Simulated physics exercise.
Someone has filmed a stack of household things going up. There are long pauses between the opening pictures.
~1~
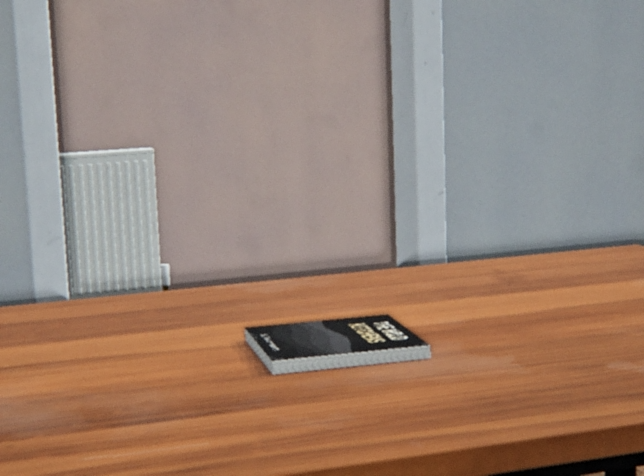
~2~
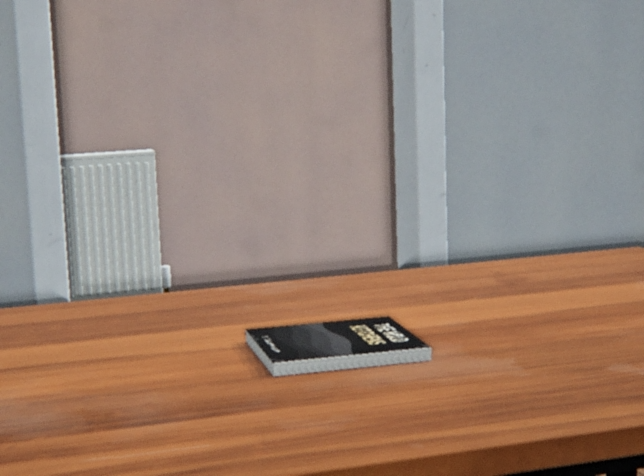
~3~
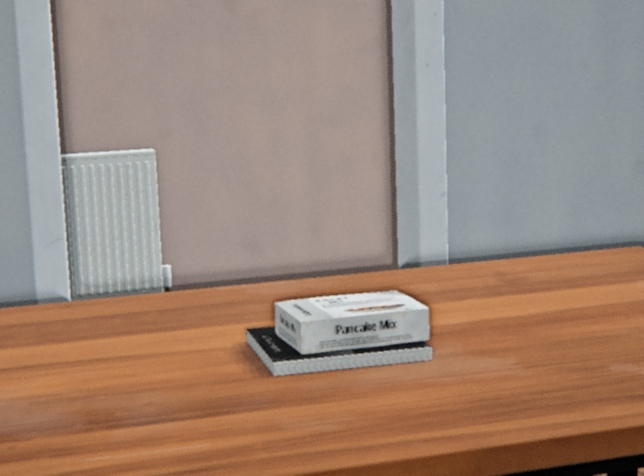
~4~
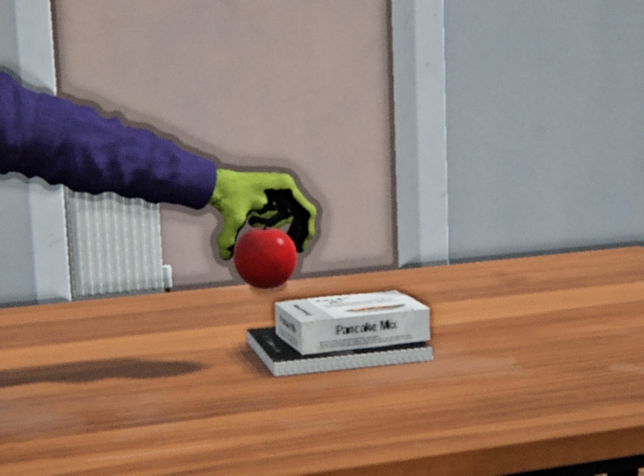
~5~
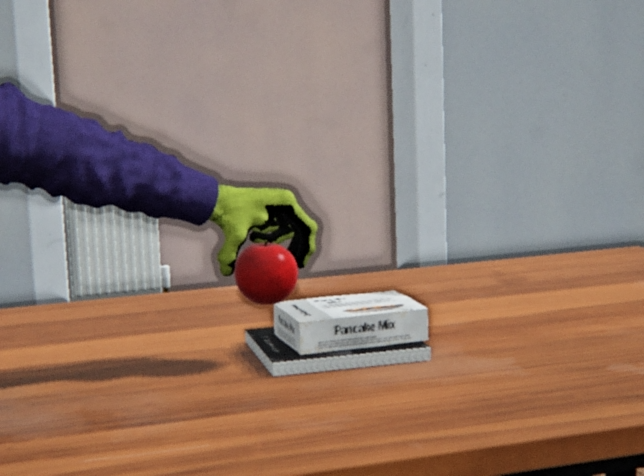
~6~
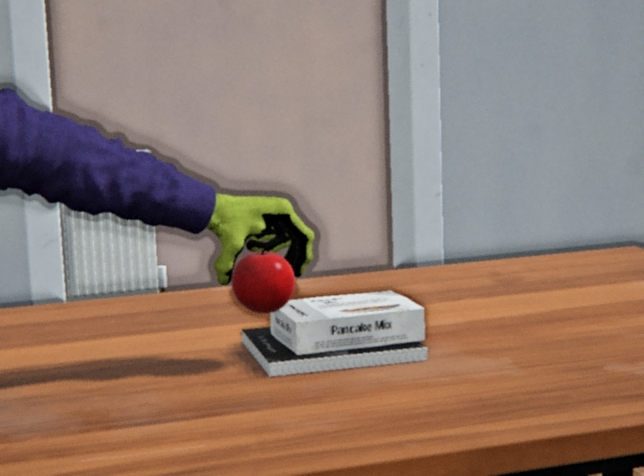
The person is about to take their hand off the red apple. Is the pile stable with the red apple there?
As it turns out, it gives way.
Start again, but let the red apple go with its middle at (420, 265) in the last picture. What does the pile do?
Then it comes apart.
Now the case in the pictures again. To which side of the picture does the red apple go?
It goes to the left.
Then, 0.30 s later than the last frame, red apple now fallen.
Then, 0.60 s later than the last frame, nothing new.
Then, 2.10 s later than the last frame, red apple resting near (214, 336).
When it is over, fallen, red apple; the other 2 as before. End places, in pixels of the last picture, red apple near (214, 336). The pile loses its balance.
